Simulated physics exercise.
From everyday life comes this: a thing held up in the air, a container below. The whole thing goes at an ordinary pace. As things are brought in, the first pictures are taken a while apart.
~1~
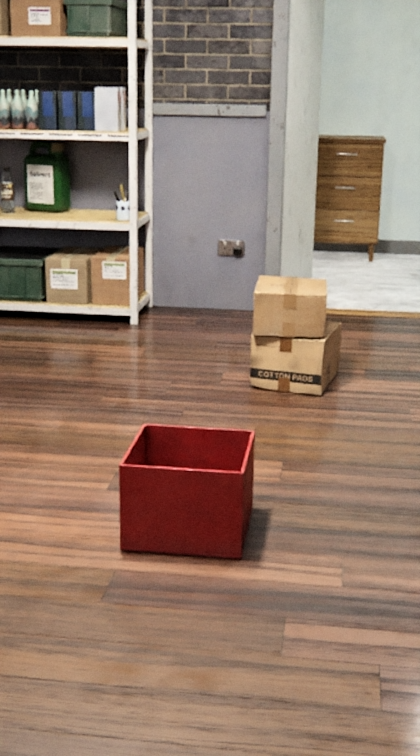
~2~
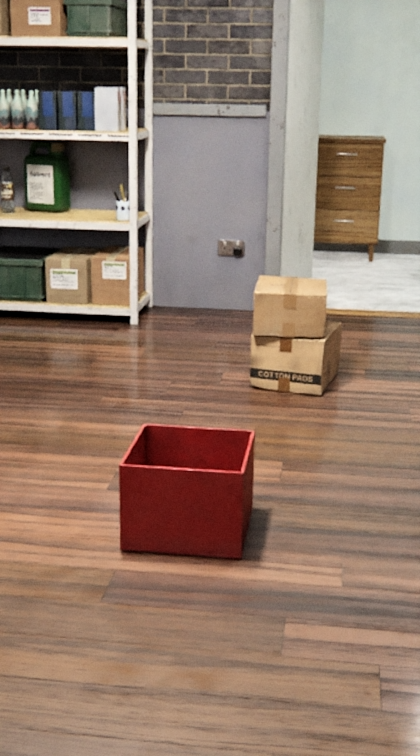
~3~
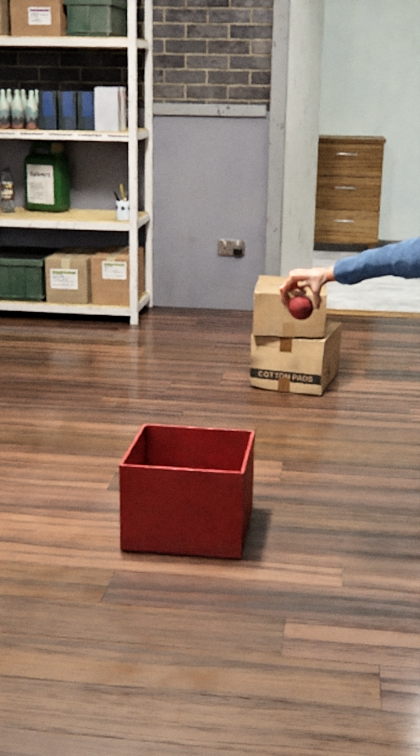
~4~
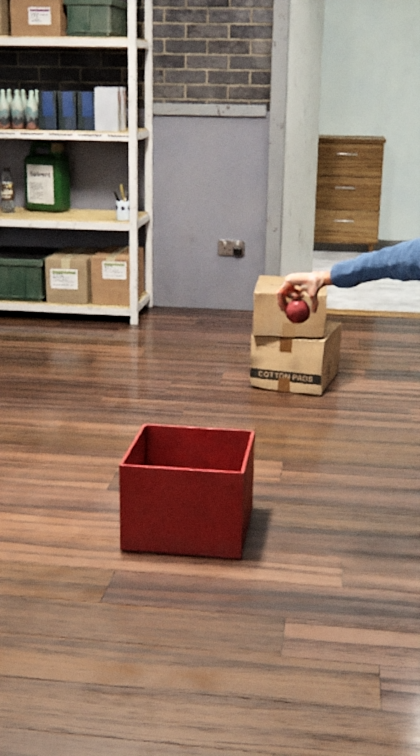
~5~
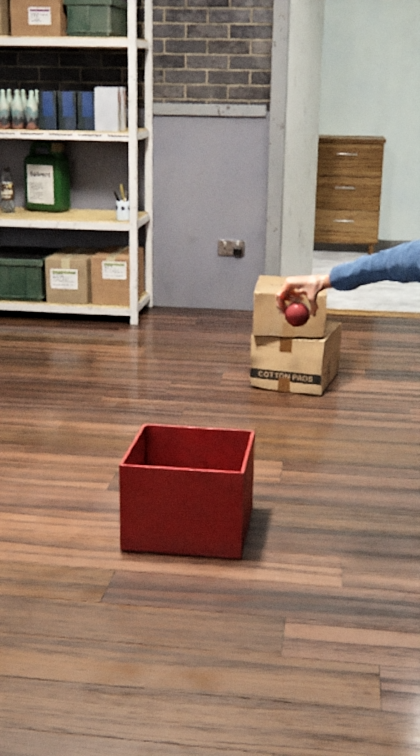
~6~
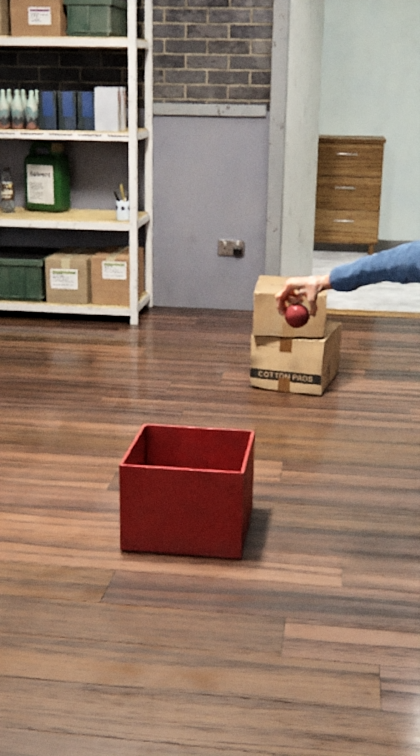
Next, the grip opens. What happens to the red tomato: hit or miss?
Does not score.
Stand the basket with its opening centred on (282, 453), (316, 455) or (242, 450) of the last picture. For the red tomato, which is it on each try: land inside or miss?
Outcomes in order: Winds up within, winds up within, winds up within.
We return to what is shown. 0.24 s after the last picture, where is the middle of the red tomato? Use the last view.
I'd look close to pixel (294, 387).
Then, 0.24 s after the last picture, red tomato falling near (294, 386).
At rest, the red tomato ends up outside, near (288, 524).
